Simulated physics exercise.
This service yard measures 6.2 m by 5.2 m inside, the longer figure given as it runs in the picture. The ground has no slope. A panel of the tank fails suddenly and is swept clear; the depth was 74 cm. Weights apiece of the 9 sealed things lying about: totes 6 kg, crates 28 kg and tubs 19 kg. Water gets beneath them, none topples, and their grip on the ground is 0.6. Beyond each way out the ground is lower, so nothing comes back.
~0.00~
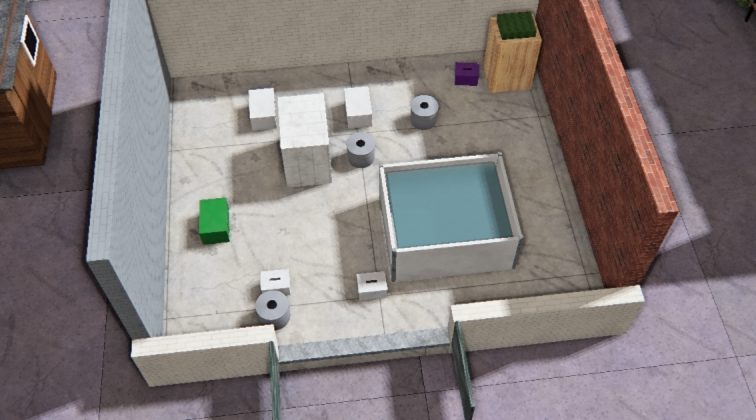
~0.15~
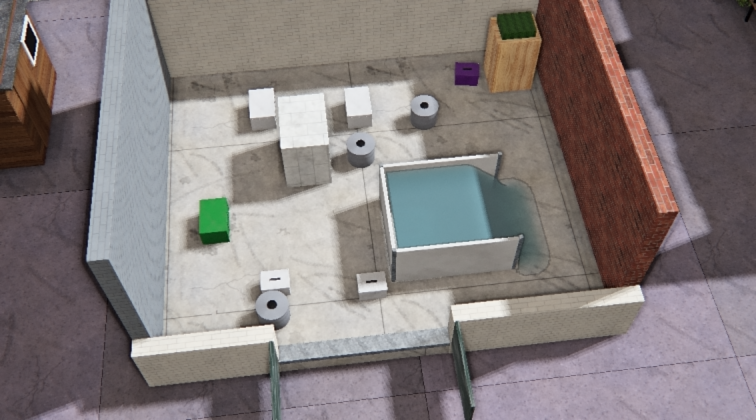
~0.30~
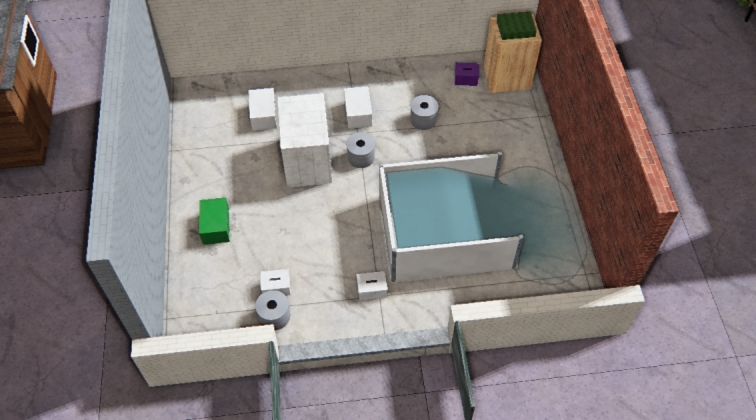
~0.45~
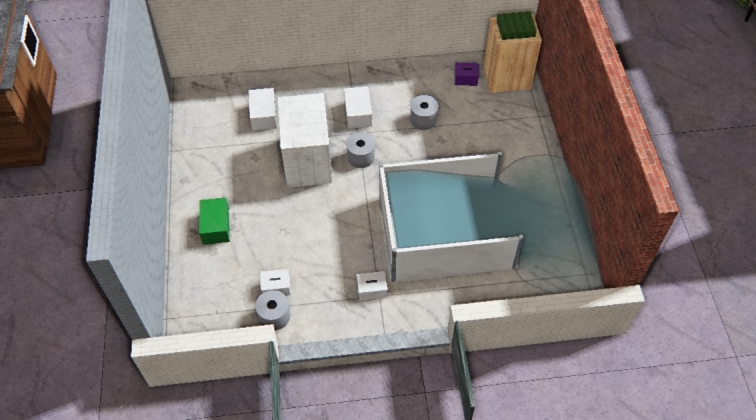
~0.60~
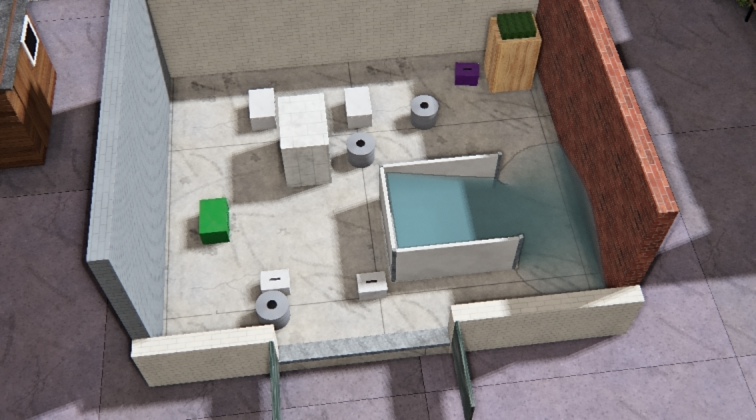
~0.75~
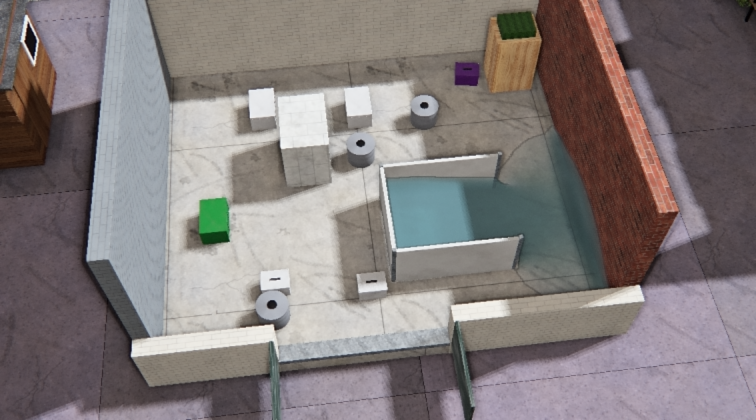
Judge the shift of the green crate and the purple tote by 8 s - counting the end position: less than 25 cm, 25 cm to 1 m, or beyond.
Green crate holds its place; purple tote ends far away.
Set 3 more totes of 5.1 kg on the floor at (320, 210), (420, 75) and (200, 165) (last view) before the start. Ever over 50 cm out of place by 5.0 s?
In turn: Under, more, short of it.
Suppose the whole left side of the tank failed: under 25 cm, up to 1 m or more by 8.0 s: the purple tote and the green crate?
Then the purple tote moves a short way, the green crate travels far.
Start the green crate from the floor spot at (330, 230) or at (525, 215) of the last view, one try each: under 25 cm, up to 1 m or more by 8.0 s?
In turn: It stays put; it gets carried off.
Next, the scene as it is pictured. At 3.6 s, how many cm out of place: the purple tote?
About 80 cm.
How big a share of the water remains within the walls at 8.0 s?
Some 92 per cent remains.
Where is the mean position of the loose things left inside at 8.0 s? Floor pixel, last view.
Around (297, 166).
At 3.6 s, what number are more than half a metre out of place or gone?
By then 4.
After 1.6 s the green crate is near (213, 215), 0.0 m from its start, aground; the purple tote is near (467, 69), 0.0 m from its start, aground; 0 of 9 are out; 0 afloat.
After 3.6 s the green crate is near (213, 215), 0.0 m from its start, aground; the purple tote is near (417, 67), 0.8 m from its start, afloat; 0 of 9 are out; 1 afloat.
After 5.6 s the green crate is near (213, 215), 0.0 m from its start, aground; the purple tote is near (299, 98), 2.9 m from its start, aground; 0 of 9 are out; 1 afloat.
After 8.0 s the green crate is near (213, 215), 0.0 m from its start, aground; the purple tote is near (323, 110), 2.5 m from its start, afloat; 0 of 9 are out; 3 afloat.
